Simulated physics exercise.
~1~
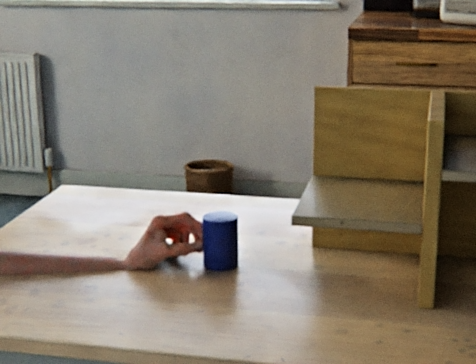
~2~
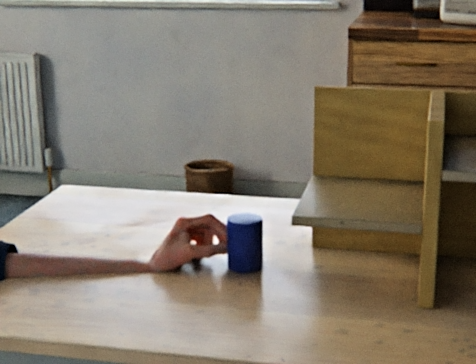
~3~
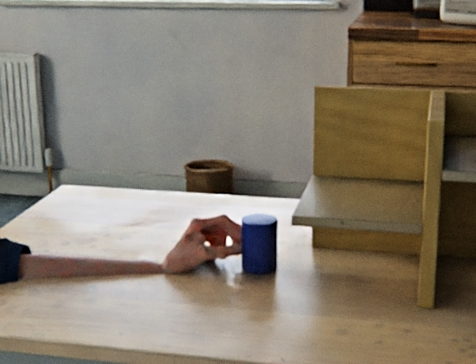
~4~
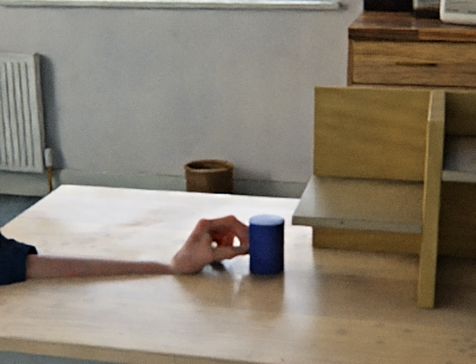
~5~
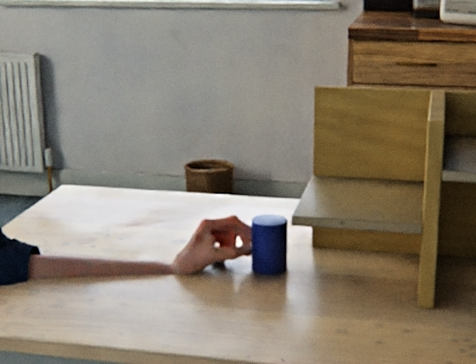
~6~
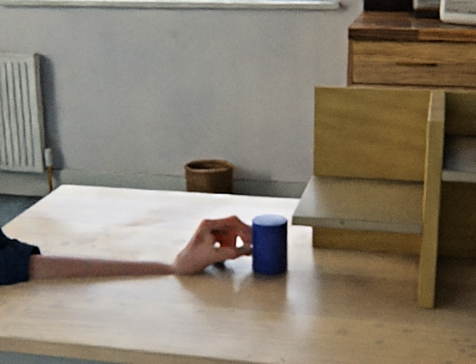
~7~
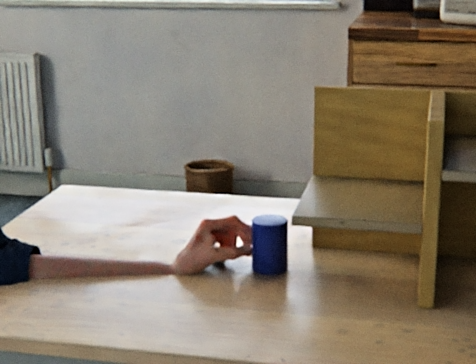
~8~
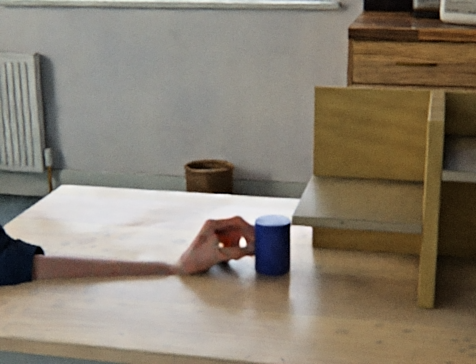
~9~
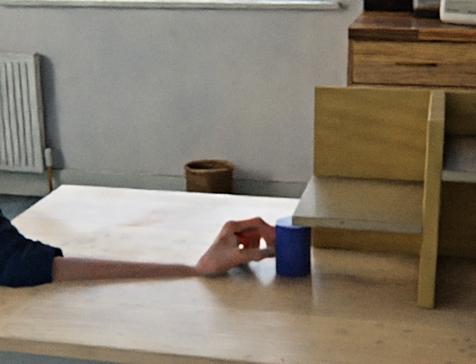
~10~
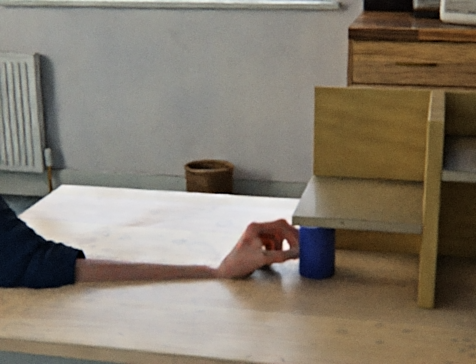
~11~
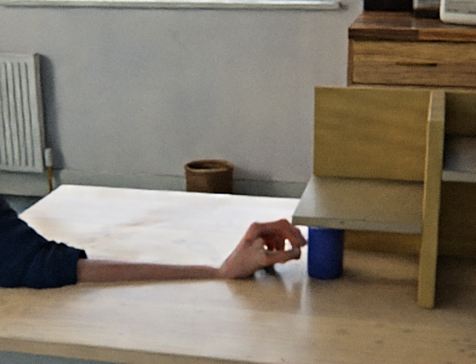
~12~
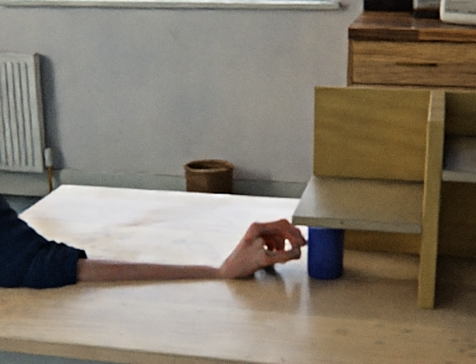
A still view looks slightly down across a pale wooden table in a room with a grey wall, a white radiator at the left and a brown pot behind the table. A small wooden shelf unit stands at the right, and a hand reaches in from the left beside an upright blue cylinder like a candle. The hand pushes the cylinder rightward, then nearly pauses short of the unit. It pushes on, and the cylinder slides beneath the low shelf. At the end, the cylinder stands upright under the shelf, the hand resting just left of it.
